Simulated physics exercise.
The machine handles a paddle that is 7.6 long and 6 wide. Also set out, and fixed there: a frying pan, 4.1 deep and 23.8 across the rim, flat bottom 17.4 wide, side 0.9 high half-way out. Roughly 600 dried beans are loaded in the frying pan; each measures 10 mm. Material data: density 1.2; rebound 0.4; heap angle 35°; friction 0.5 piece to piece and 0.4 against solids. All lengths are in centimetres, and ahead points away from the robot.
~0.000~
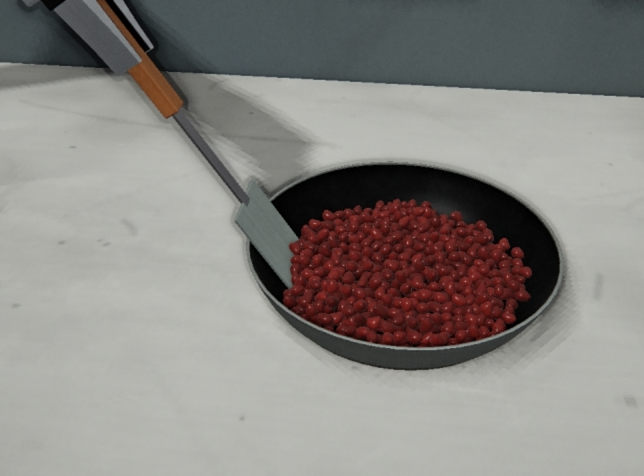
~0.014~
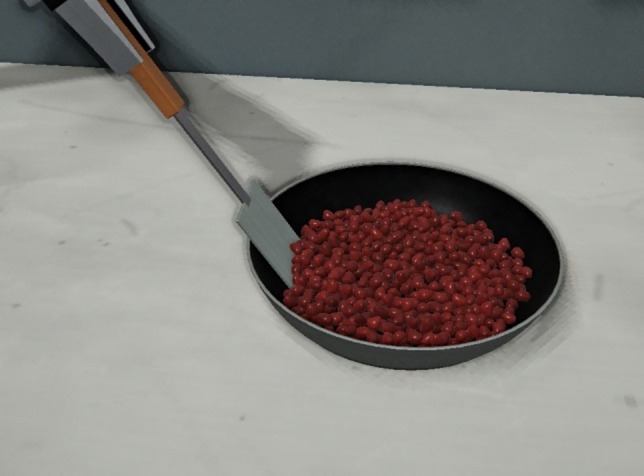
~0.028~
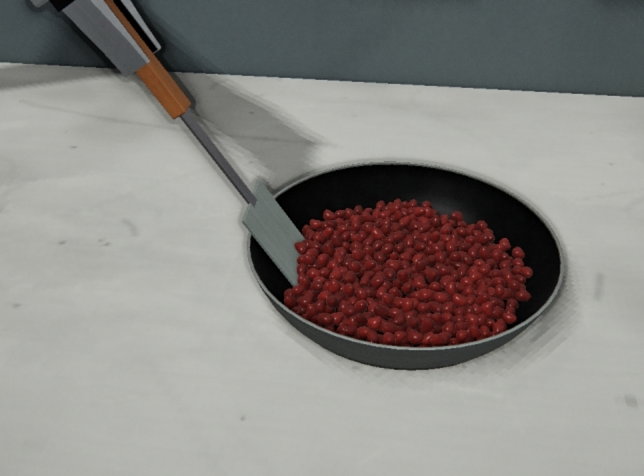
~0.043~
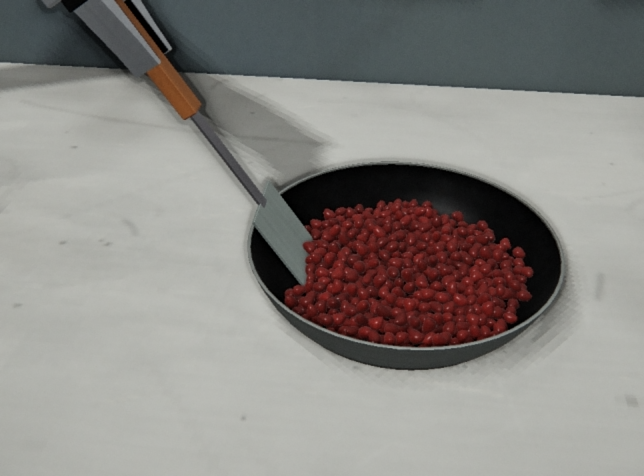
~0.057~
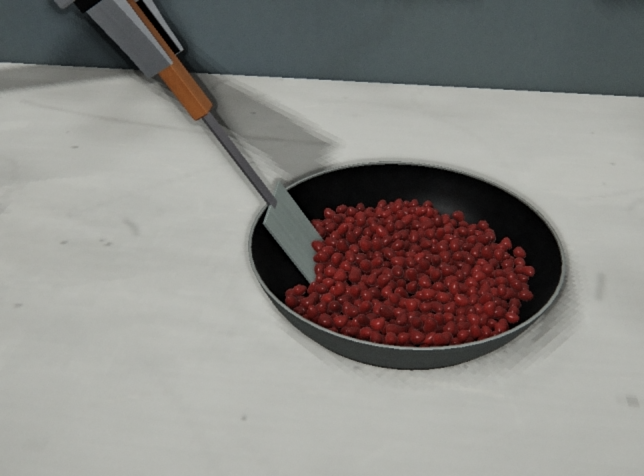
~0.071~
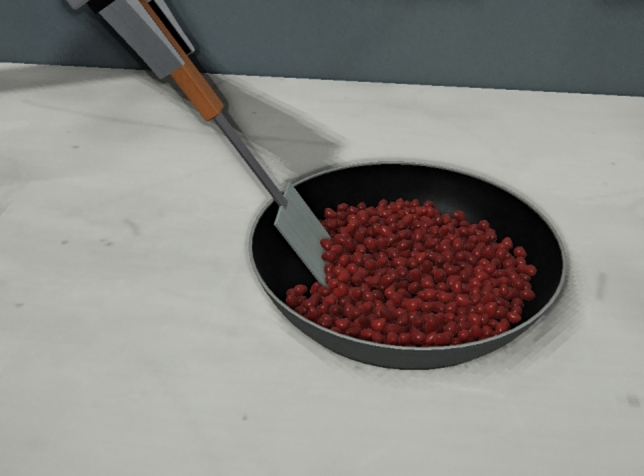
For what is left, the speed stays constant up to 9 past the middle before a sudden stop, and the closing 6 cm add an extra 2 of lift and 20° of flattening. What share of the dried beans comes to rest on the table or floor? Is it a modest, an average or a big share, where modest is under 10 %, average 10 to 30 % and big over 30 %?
Modest.
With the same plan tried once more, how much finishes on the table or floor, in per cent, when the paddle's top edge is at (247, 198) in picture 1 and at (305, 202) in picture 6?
Off the vessel, on the table or floor: Some 15 percent.
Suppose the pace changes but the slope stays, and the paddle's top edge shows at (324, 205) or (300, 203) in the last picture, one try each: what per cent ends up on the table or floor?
I'd estimate close to 20 and 10 in a hundred.
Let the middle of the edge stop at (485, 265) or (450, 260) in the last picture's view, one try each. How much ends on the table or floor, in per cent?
Respectively about 0 and 0 percent end on the table or floor.
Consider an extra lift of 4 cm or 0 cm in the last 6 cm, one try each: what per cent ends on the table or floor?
10 and 5 per cent.
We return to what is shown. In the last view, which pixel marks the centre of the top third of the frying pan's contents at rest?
(510, 261).
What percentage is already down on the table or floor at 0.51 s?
Estimate: About 5 percent.
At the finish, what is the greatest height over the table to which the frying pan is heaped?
Some 5.5 cm above the table.
After 0.17 s, sloping 57°, highest piece 4 above the table; 599 in the frying pan.
After 0.27 s, sloping 50°, highest piece 5 above the table; 599 in the frying pan.
After 0.51 s, sloping 37°, highest piece 6 above the table; 566 in the frying pan, 32 on the table or floor, 1 on the blade or in flight.
After 1.56 s, sloping 37°, highest piece 6 above the table; 566 in the frying pan, 33 on the table or floor.
At rest, 566 in the frying pan, 33 on the table or floor. That is 6 % on the table or floor.
